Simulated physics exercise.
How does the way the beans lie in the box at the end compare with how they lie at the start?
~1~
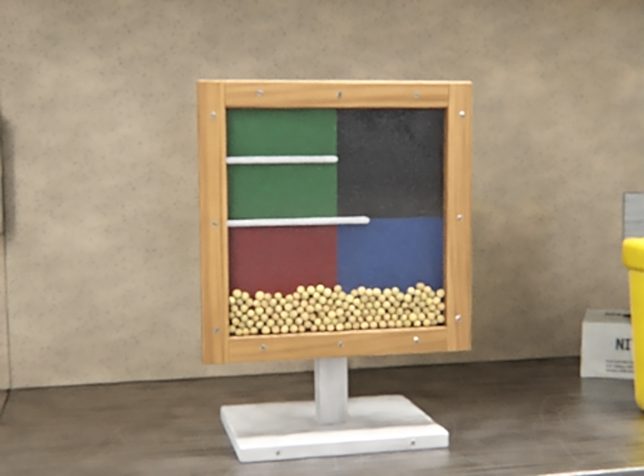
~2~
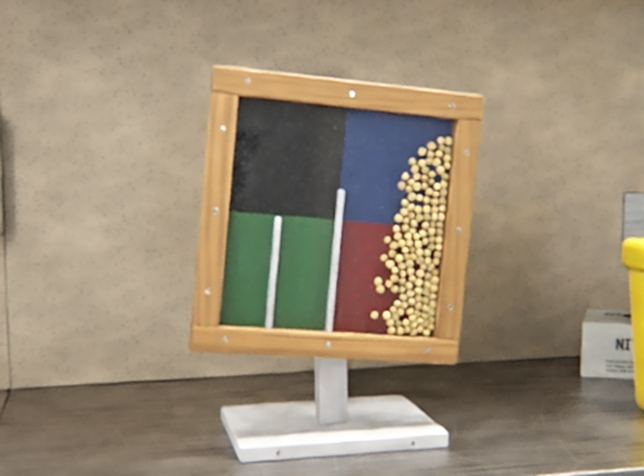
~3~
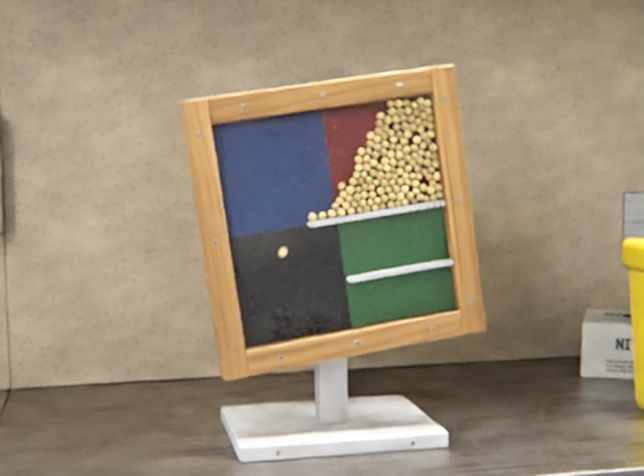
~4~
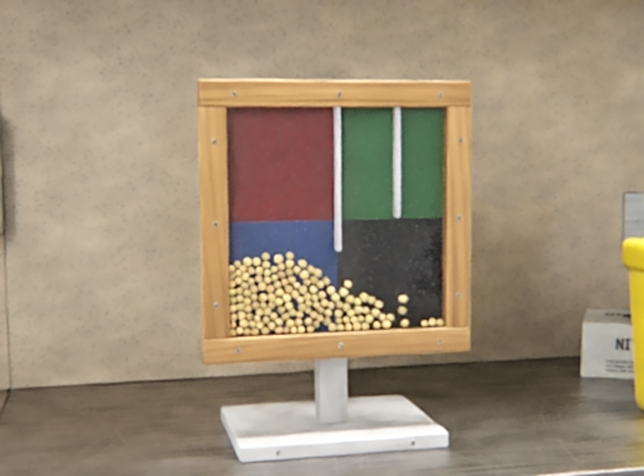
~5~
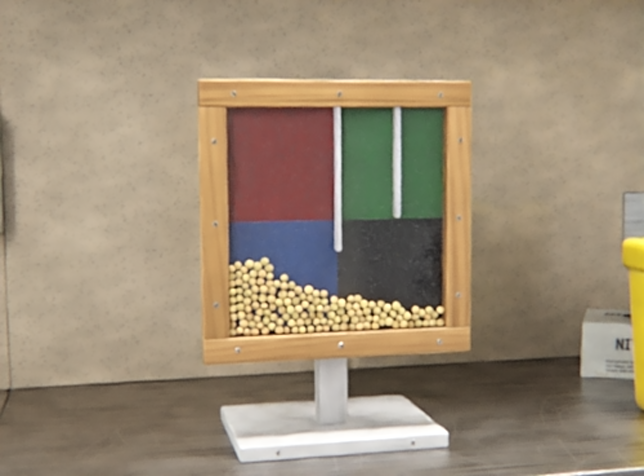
At the start the beans lie low in a fairly even band along the bottom of the box. At the end they are still along the bottom, but they are heaped higher at the left side and slope down toward the right.
